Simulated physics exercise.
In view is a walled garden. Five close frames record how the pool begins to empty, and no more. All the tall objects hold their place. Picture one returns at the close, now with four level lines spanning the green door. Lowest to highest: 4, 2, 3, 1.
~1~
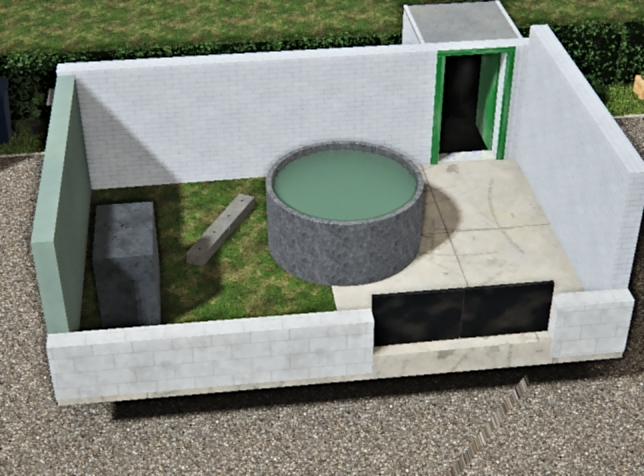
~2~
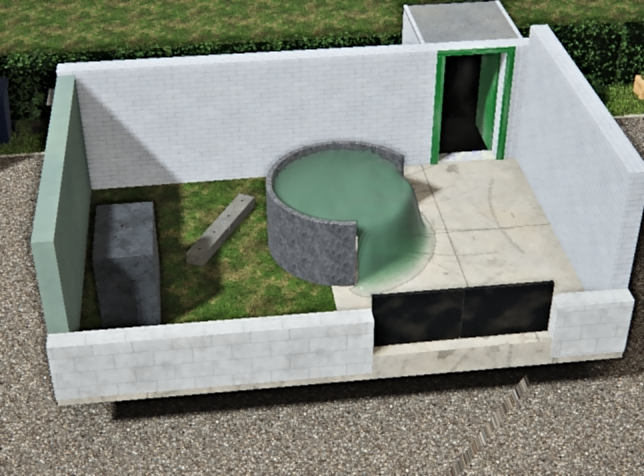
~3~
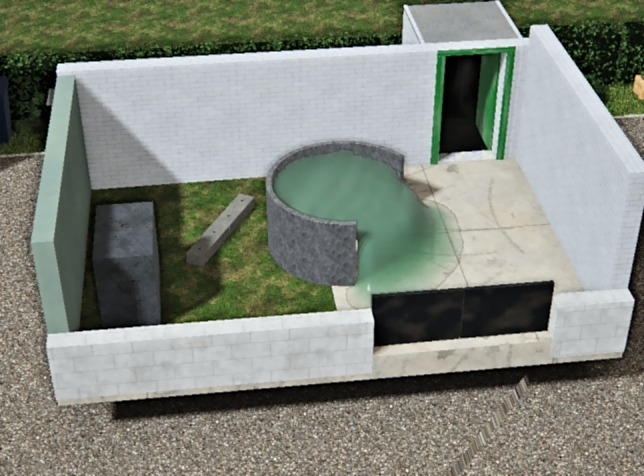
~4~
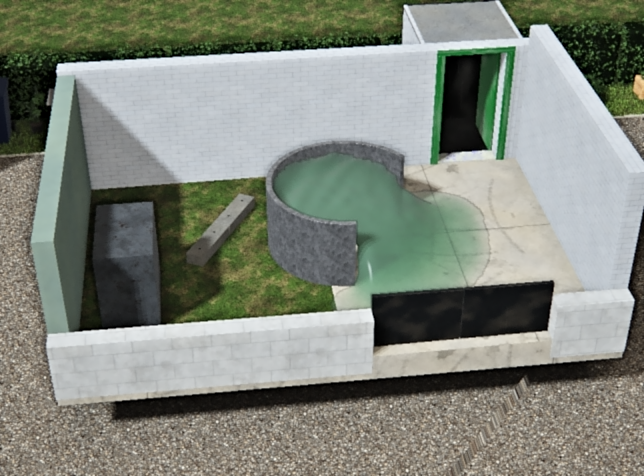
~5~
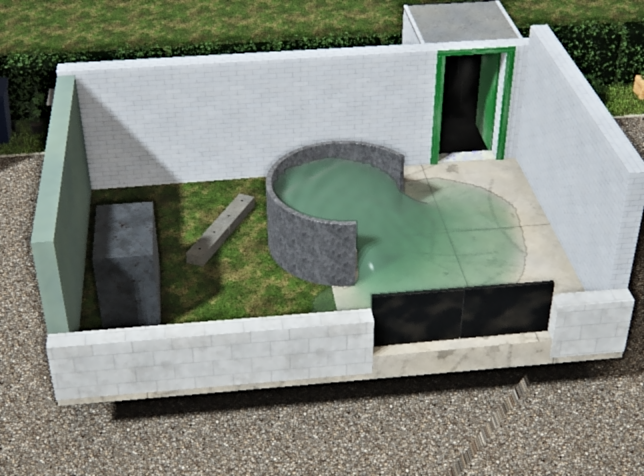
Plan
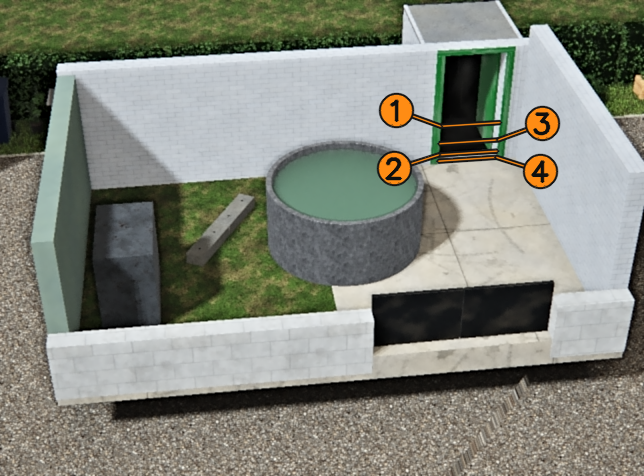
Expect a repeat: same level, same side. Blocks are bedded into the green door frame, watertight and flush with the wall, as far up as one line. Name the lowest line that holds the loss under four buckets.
I would pick height 3.
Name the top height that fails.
It is 2.
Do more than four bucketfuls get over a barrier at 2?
Yes, it does.
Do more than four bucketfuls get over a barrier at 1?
No.
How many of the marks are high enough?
Two.
On the marked copy, 1 at (470, 124); 2 at (468, 153); 3 at (468, 141); 4 at (467, 159); from the bottom up 4, 2, 3, 1.
If 1 is chosen, nothing gets over.
If 2 is chosen, about 14 bucketfuls get in.
If 3 is chosen, a splash gets over, under a bucket.
If 4 is chosen, dozens of bucketfuls pour in.
